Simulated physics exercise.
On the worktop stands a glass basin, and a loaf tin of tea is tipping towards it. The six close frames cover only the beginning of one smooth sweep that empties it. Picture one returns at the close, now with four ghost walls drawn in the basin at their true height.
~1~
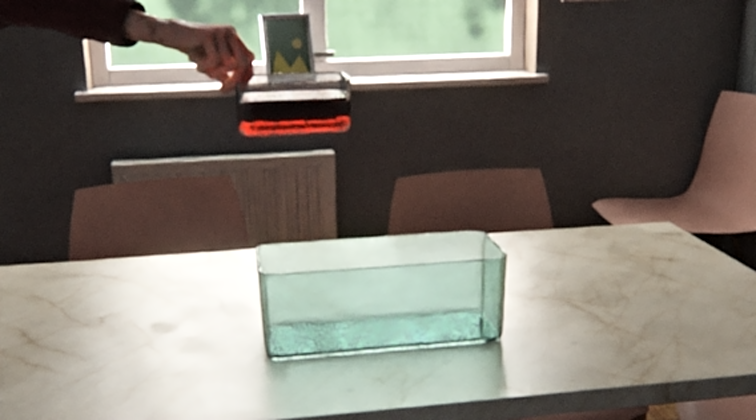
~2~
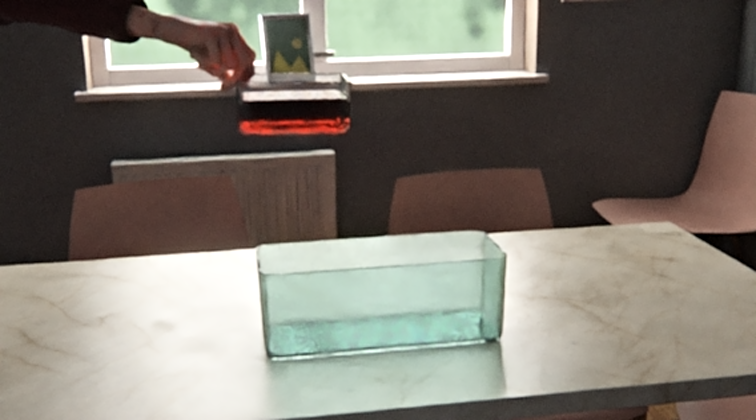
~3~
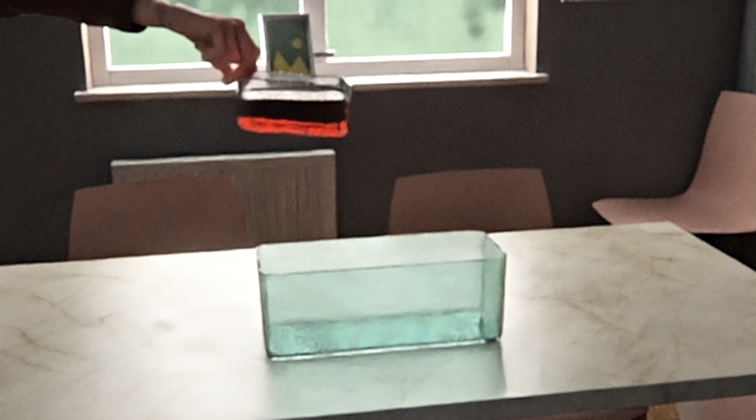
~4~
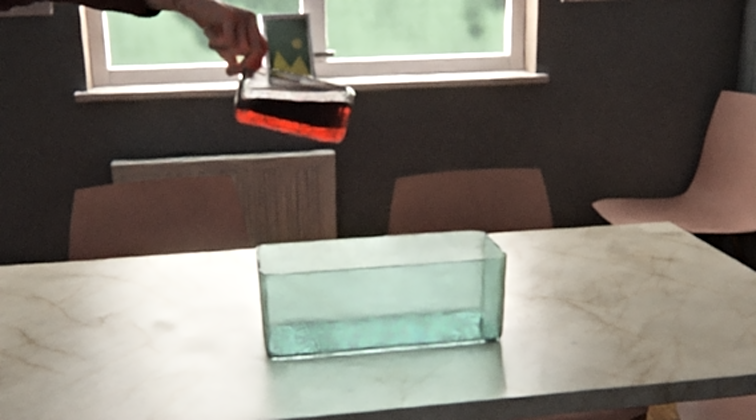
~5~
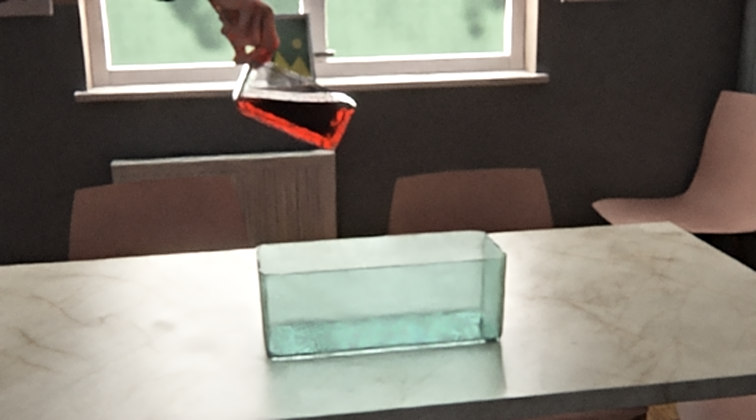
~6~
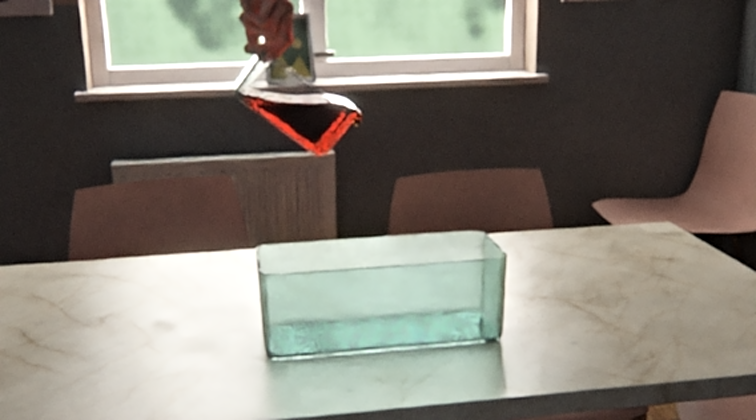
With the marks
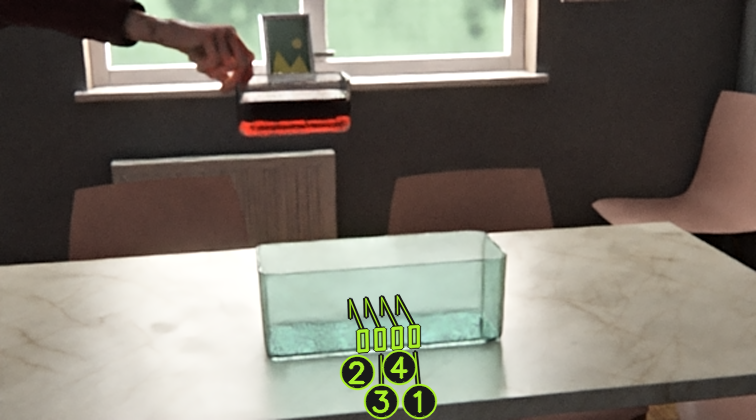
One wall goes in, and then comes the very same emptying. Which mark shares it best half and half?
The best position is 1.
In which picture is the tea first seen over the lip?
In picture 6.
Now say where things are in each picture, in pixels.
Upright, lip at (345, 75); basin from (266, 358) to (502, 338); nothing has left yet.
Upright, lip at (345, 77); nothing has left yet.
Tipped about 7°, lip at (347, 82); nothing has left yet.
Tipped about 15°, lip at (350, 90); nothing has left yet.
Tipped about 26°, lip at (351, 101); nothing has left yet.
Tipped about 39°, lip at (349, 113); tea is over the lip, down to (353, 120).
On the marked copy, 1 at (415, 352); 2 at (363, 356); 3 at (381, 355); 4 at (398, 353).
If 1 is chosen, about 51 % ends left of the wall and 46 % right of it; 3 % is lost outside.
If 2 is chosen, about 24 % ends left of the wall and 72 % right of it; 4 % is lost outside.
If 3 is chosen, about 28 % ends left of the wall and 69 % right of it; 4 % is lost outside.
If 4 is chosen, about 37 % ends left of the wall and 60 % right of it; 3 % is lost outside.
